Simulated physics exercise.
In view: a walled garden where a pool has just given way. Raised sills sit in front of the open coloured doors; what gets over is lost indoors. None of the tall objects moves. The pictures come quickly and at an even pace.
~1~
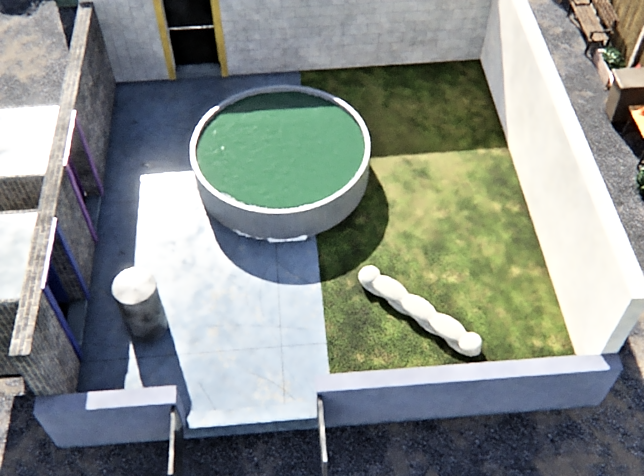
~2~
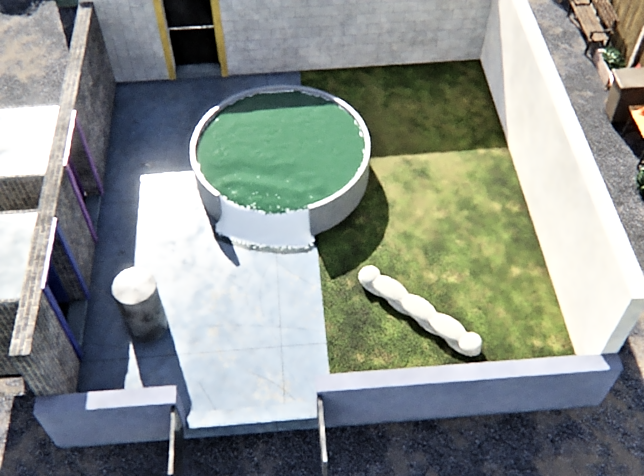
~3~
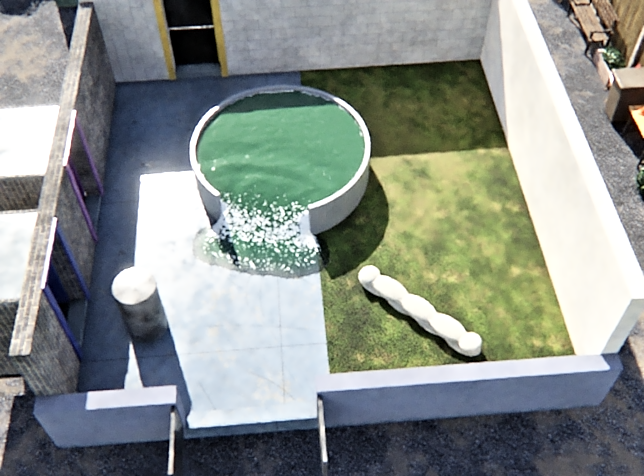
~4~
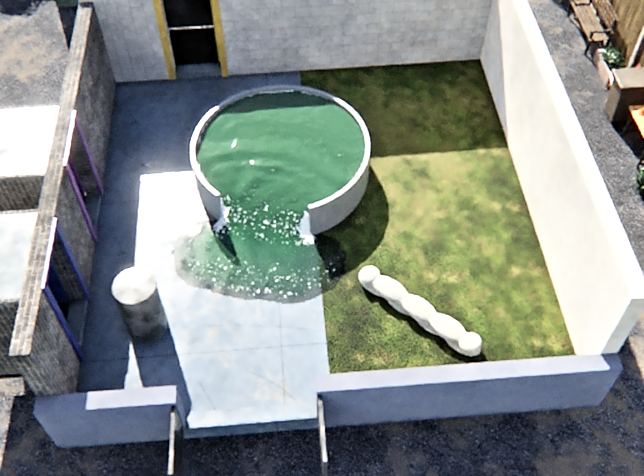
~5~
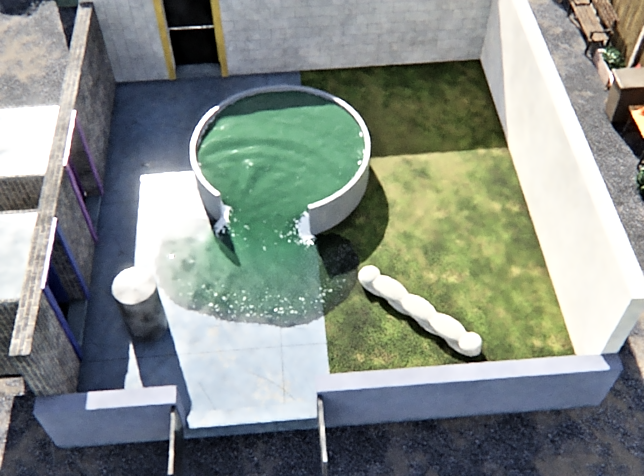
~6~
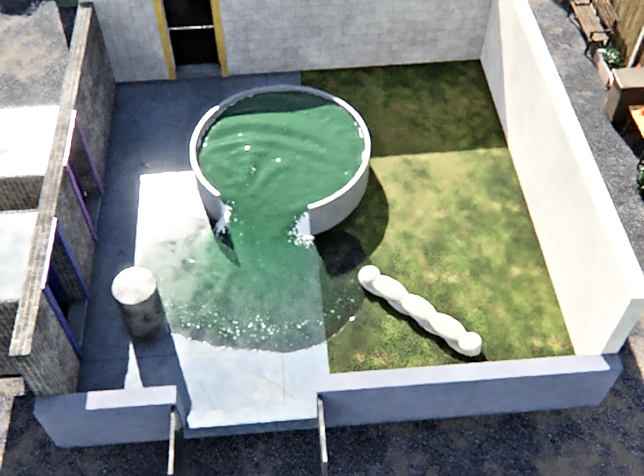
A round pool of green water in a walled garden gave way at its front, and the water poured through the gap, foaming, then spread across the pale paving and onto the grass's edge.
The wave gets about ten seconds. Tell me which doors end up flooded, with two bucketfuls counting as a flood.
The purple door will not go over two buckets; the yellow door will not go over two buckets; the blue door will be deluged.
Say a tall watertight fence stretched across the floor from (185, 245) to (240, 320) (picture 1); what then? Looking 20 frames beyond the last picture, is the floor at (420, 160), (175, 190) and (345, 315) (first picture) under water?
Outcome per location, in sequence: Unsoaked, soaking, soaking.
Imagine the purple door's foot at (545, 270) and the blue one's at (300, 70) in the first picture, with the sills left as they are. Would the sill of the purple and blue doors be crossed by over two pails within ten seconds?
Lab note - purple door: Under the limit; blue door: Under the limit.
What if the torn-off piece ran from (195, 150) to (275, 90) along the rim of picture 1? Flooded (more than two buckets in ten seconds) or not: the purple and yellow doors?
Purple: Past the mark; yellow: Past the mark.
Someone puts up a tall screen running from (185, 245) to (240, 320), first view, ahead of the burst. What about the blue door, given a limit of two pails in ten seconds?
As for the blue door, it resists.
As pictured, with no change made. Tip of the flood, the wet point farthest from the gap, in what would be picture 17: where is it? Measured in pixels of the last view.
The wet edge reaches furthest near (74, 421).
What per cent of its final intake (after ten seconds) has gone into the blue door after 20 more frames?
The figure is near 60 per cent.
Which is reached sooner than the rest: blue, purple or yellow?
I say the one in blue.
A moment on, water covers 25 % of the floor; the purple door not reached, the yellow door not reached, the blue door wet at the sill, nothing in.
Next, water covers 30 % of the floor; the purple door not reached, the yellow door not reached, the blue door over two buckets in.
Then, water covers 40 % of the floor; the purple door wet at the sill, nothing in, the yellow door not reached, the blue door far over two buckets in.
Later, water covers 55 % of the floor; the purple door under two buckets in, the yellow door not reached, the blue door far over two buckets in.
In the end, water covers 70 % of the floor; the purple door under two buckets in, the yellow door wet at the sill, nothing in, the blue door far over two buckets in.
